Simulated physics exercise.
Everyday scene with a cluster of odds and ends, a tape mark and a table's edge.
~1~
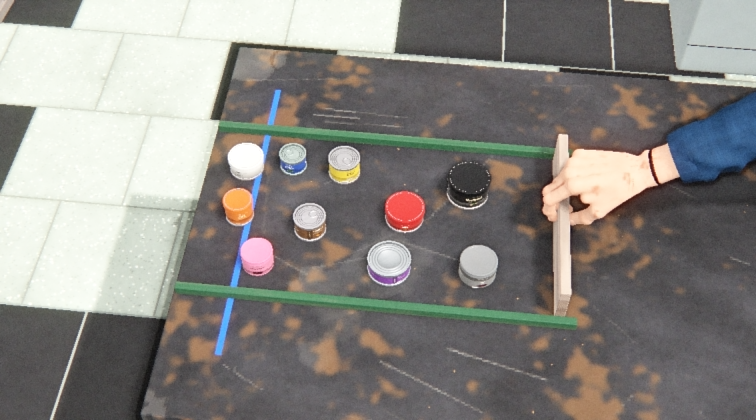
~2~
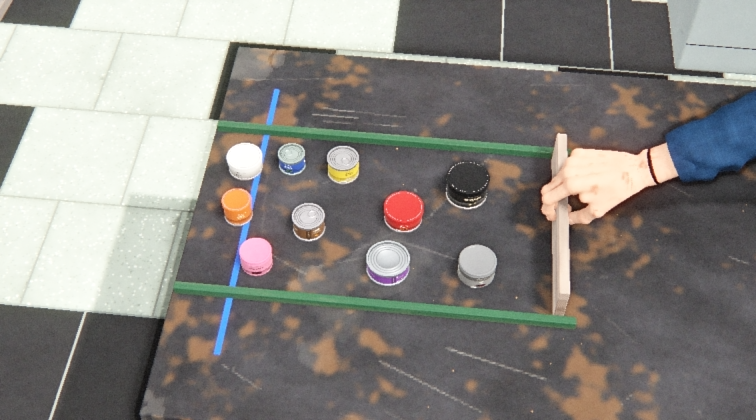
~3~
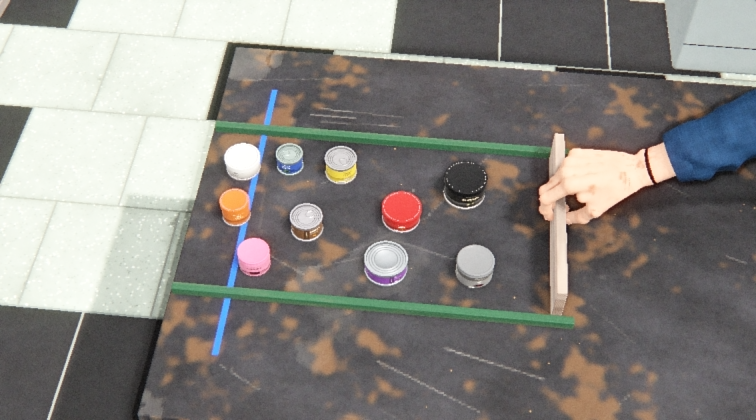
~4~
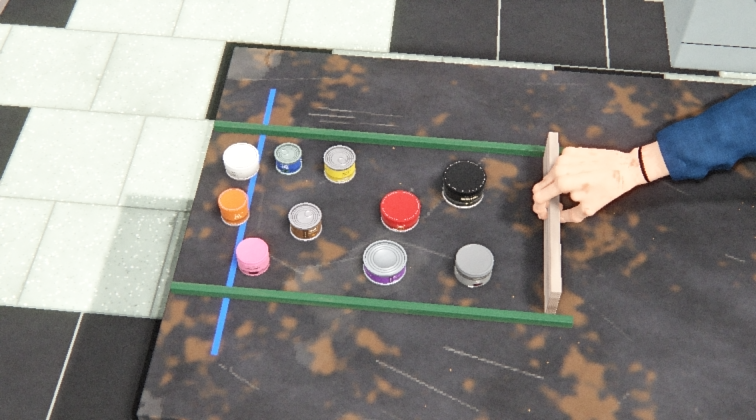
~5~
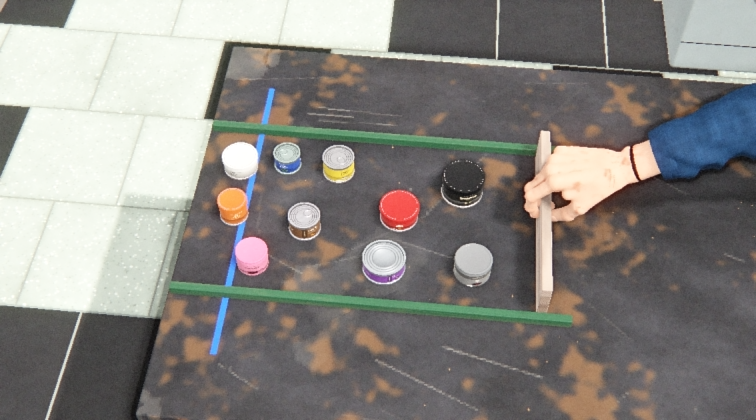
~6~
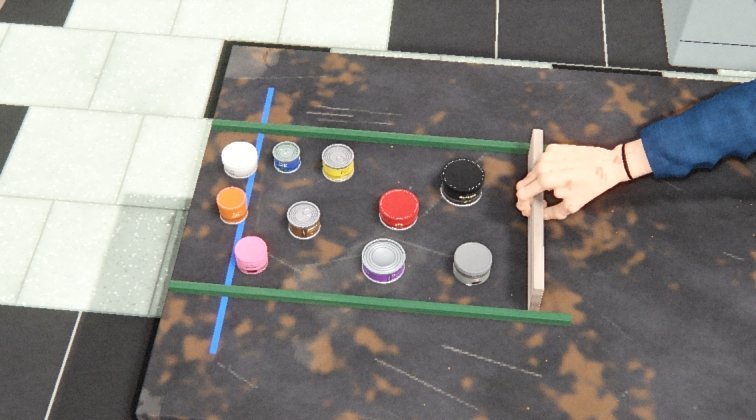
A hand at the right slides an upright board a short way left between two green rails on a dark, mottled tabletop, while the coloured tins and tubs ahead of it, some near a blue tape line, show no clear movement.
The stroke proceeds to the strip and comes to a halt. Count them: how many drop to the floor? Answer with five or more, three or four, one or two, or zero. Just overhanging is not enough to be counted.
The count that falls is one or two.
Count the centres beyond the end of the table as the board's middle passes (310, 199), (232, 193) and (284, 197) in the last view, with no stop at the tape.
Per position: 0 / 5 / 0.
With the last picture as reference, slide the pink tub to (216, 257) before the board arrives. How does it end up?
From that start, the object then does not stay.
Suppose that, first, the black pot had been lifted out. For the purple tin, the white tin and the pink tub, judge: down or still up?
The purple tin is kept, the white tin does not fall, the pink tub goes over.
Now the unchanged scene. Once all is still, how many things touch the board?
Count recorded: 4.
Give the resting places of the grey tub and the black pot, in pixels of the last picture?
The grey tub stops around (216, 247); the black pot around (231, 164).
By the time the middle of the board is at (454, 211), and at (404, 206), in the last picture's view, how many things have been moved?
The counts are 2 and 4.
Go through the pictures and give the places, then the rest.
In the first frame, white tin (246, 162); orange tin (239, 208); pink tub (257, 257); board (561, 222); tape (251, 209).
In the second frame, orange tin (238, 207); purple tin (388, 264).
In the third frame, pink tub (254, 257); blue tin (290, 160).
In the fourth frame, white tin (242, 162); board (552, 220).
In the fifth frame, orange tin (233, 207); yellow tin (339, 164).
In the sixth frame, white tin (240, 160); orange tin (233, 206); pink tub (252, 255); board (535, 217); tape (245, 207).
Soon after, none off yet; white tin at rest near (240, 160); orange tin at rest near (233, 206); pink tub at rest near (252, 255).
After that, none off yet; white tin moving near (233, 161); orange tin at rest near (232, 205); pink tub displaced well along near (188, 259).
In the end, the number that fall off is one or two; gone, pink tub and white tin.
